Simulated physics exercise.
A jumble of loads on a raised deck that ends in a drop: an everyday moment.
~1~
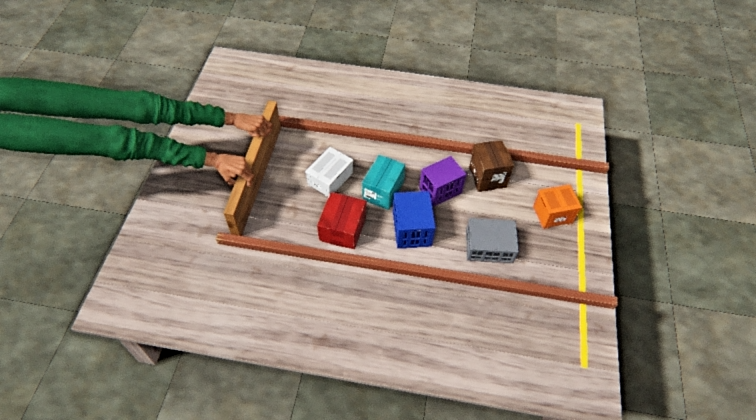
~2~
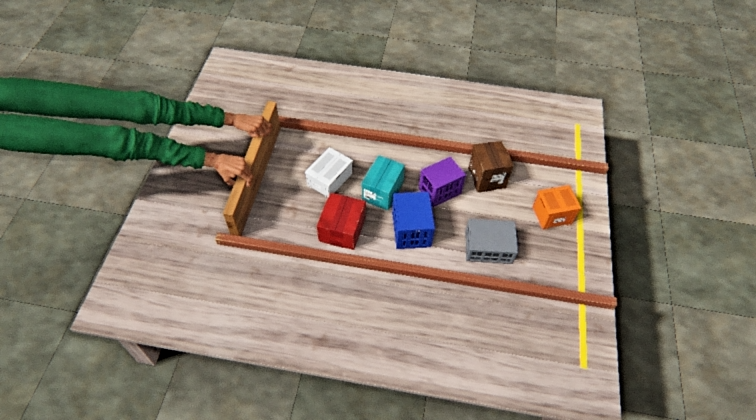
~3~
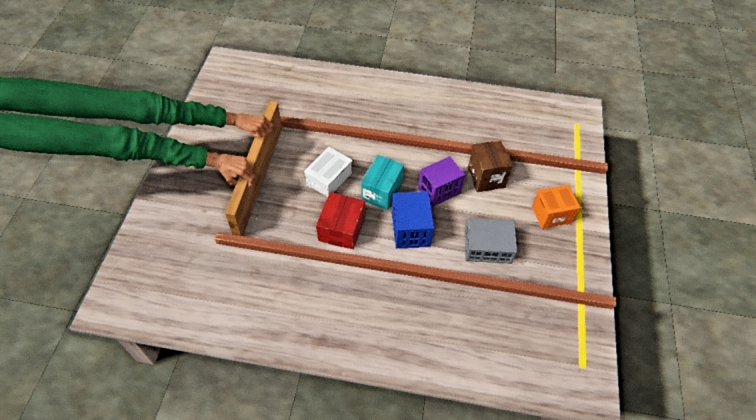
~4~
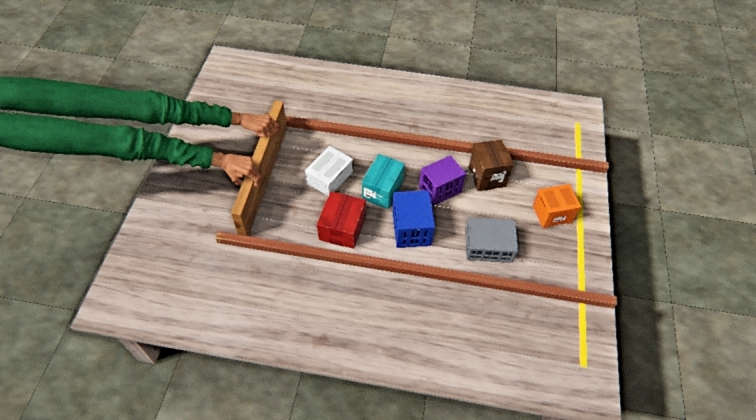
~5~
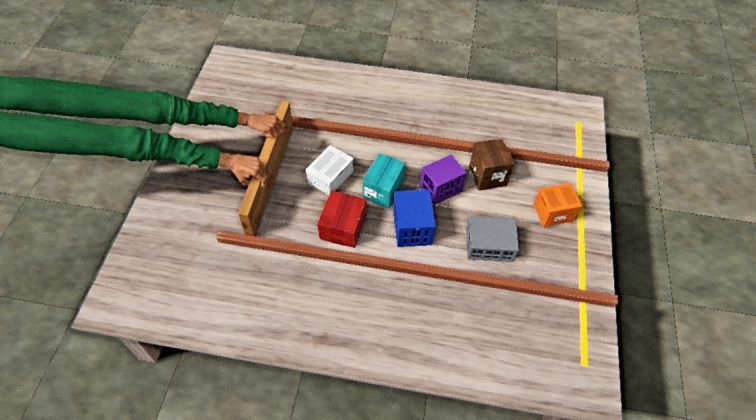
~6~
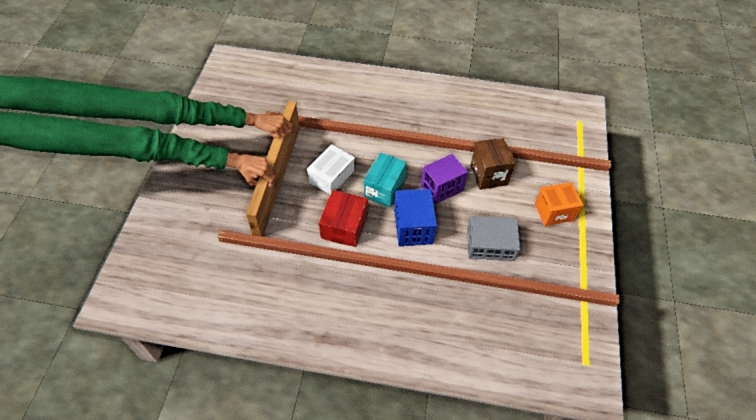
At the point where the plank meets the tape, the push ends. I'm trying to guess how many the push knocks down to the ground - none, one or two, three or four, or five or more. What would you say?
My prediction is five or more fallers.
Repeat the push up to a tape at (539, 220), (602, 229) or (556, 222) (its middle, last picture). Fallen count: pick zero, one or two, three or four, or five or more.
Taking the places in the order asked: Either three or four, then at least five, then three or four.
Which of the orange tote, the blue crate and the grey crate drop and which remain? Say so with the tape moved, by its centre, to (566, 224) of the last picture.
The orange tote is gone, the blue crate is gone, the grey crate is gone.
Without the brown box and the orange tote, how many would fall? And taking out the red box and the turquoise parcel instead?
That gives 4 for the first pair taken away and 3 for the second.
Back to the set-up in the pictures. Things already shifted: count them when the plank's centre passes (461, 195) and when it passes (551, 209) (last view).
Respectively 8 and 8.
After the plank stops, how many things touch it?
At rest, 3 are in contact.
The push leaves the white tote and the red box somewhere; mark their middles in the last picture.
Result: One about (600, 207), other about (608, 259).
Soon after, none off yet; orange tote at rest near (558, 205); grey crate at rest near (493, 238); brown box at rest near (492, 164).
After that, none off yet; orange tote at rest near (558, 205); grey crate displaced about its own width near (540, 246); brown box displaced about its own width near (515, 162).
And then, none off yet; orange tote tilting well over near (635, 230); grey crate displaced well along near (624, 260); brown box displaced well along near (545, 162).
In the end, the number that fall off is five or more; gone, turquoise parcel, blue crate, purple crate, grey crate and orange tote.
